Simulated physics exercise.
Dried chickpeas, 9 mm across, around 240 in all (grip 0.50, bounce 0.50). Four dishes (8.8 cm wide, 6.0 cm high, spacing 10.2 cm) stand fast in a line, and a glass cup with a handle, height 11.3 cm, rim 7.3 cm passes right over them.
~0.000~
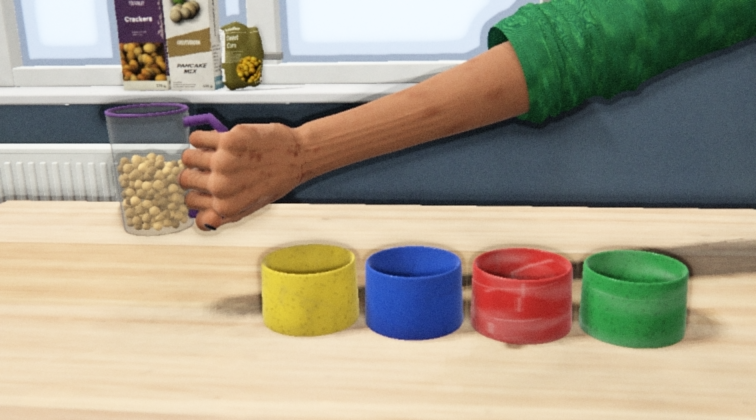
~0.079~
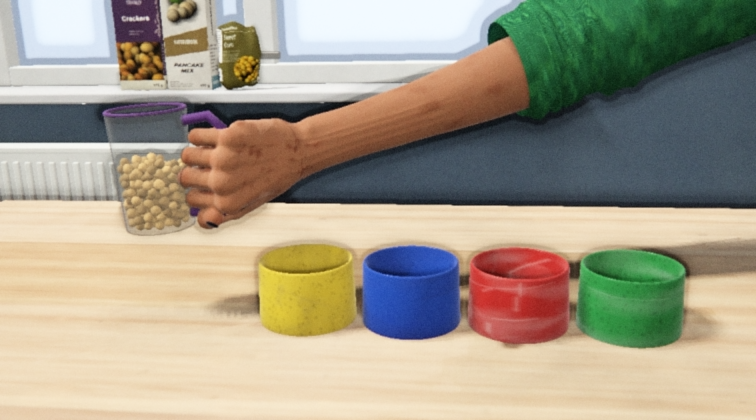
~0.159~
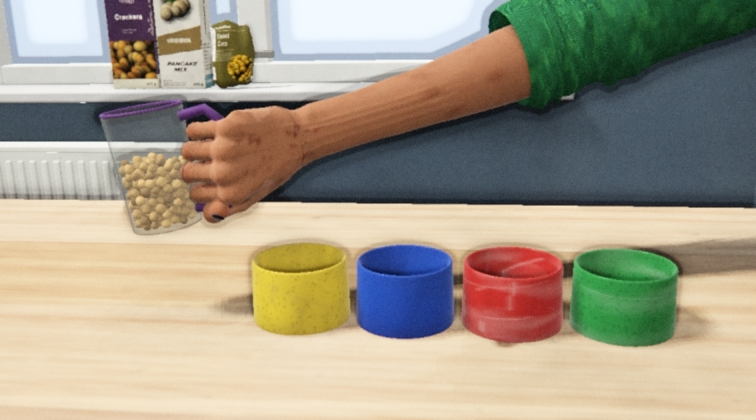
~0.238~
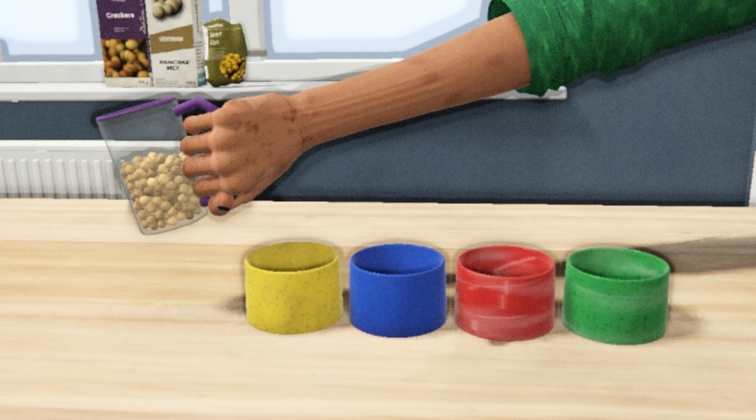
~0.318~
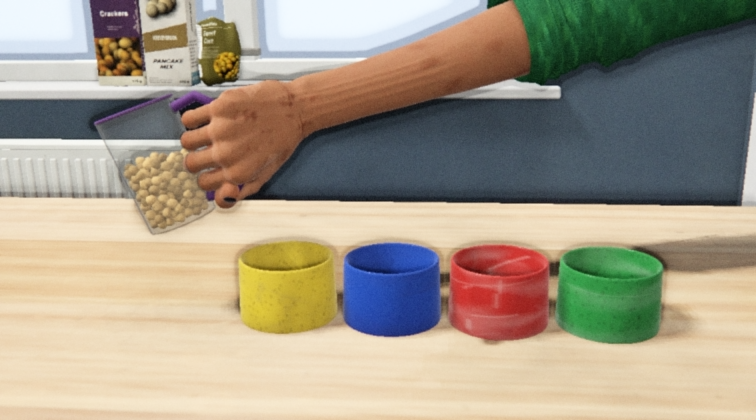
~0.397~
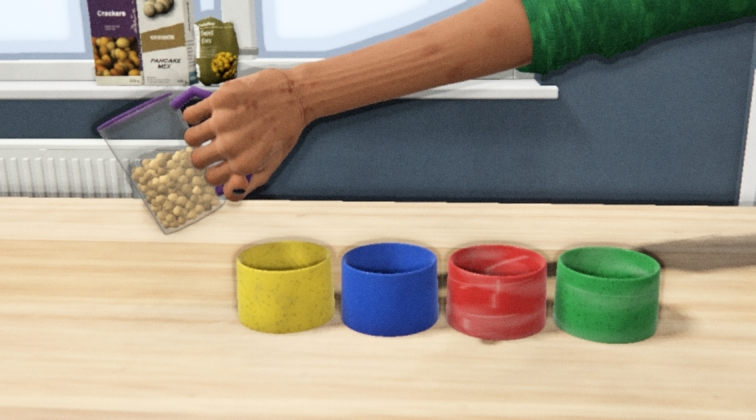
A clear cup of chickpeas gradually tilting leftward in a green-sleeved person's hand, behind yellow, blue, red and green dishes.
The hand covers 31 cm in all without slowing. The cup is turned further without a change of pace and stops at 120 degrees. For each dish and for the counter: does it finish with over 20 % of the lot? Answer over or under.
Red: Under, blue: Under, green: Under, yellow: Over, counter: Under.
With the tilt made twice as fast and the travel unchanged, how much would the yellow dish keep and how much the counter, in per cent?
In that case yellow 0, counter 100.
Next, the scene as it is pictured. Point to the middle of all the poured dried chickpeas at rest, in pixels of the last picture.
At about (282, 291).
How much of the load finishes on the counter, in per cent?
Roughly 5 per cent.
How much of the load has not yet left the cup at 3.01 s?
About 0 per cent.
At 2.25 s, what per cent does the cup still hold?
Roughly 0 per cent.
Then, at 1.51 s, tilt 110 degrees; cup holds 95 %, yellow 5 %.
After 2.25 s, tilt 120 degrees; cup holds 0 %, yellow 95 %.
After 3.01 s, tilt 120 degrees; cup holds 0 %, yellow 95 %.
By 3.3 s all is still; red 0 %, blue 0 %, green 0 %, yellow 95 %, counter 5 %.
